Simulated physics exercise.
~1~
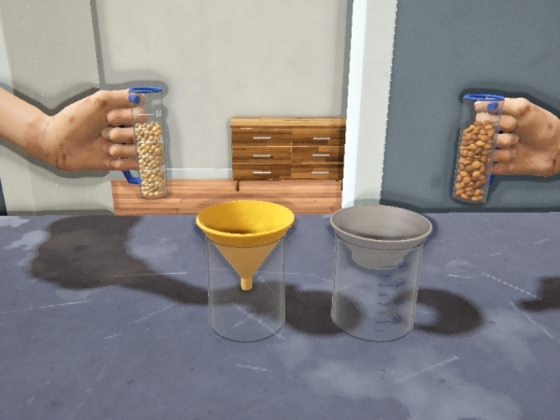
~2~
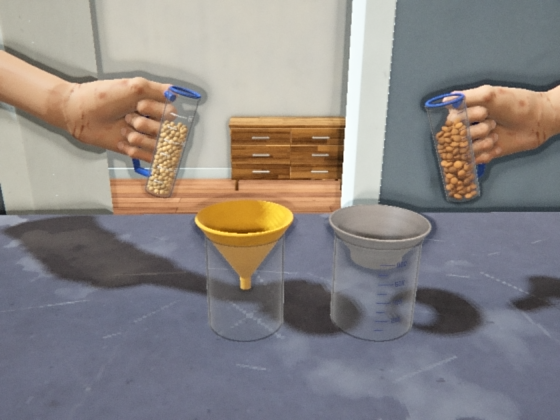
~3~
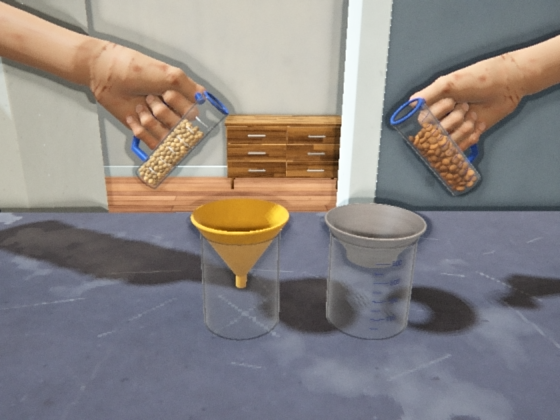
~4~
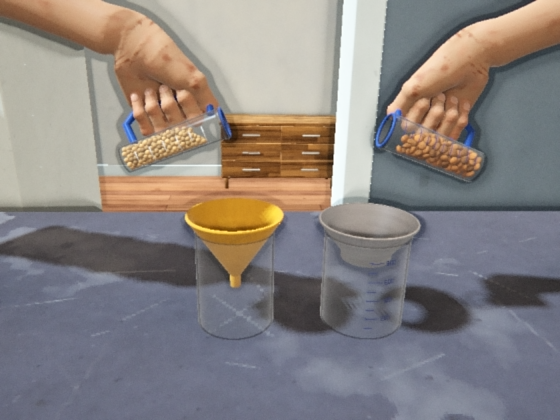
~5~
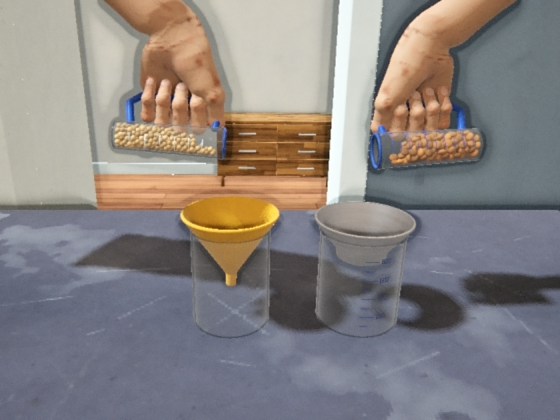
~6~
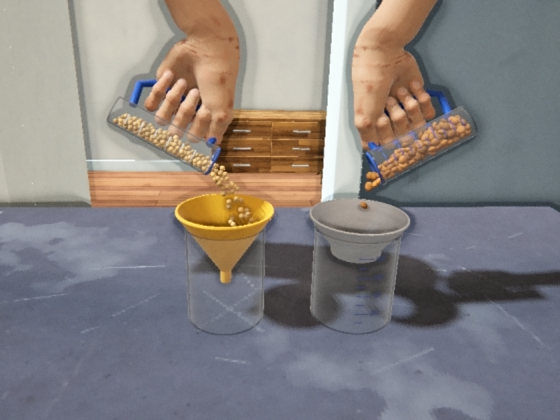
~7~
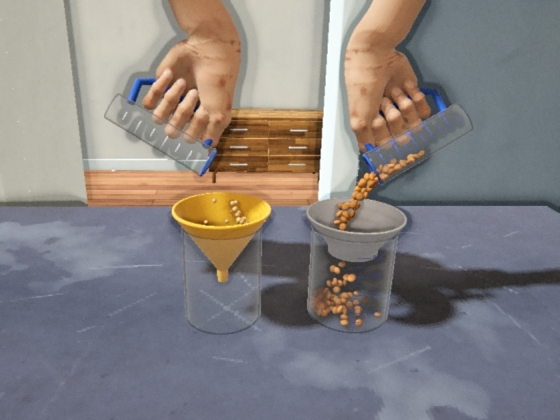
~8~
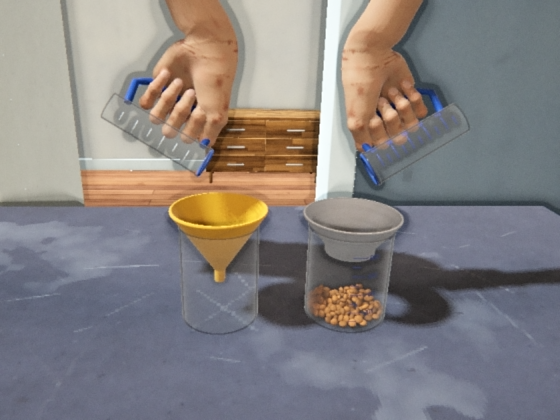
Two hands tipped clear cups over funnels set in see-through jars, pouring pale pieces into the yellow funnel and brown ones into the gray. The brown pieces dropped into the right jar, while the pale ones stayed in their funnel, leaving the left jar empty.
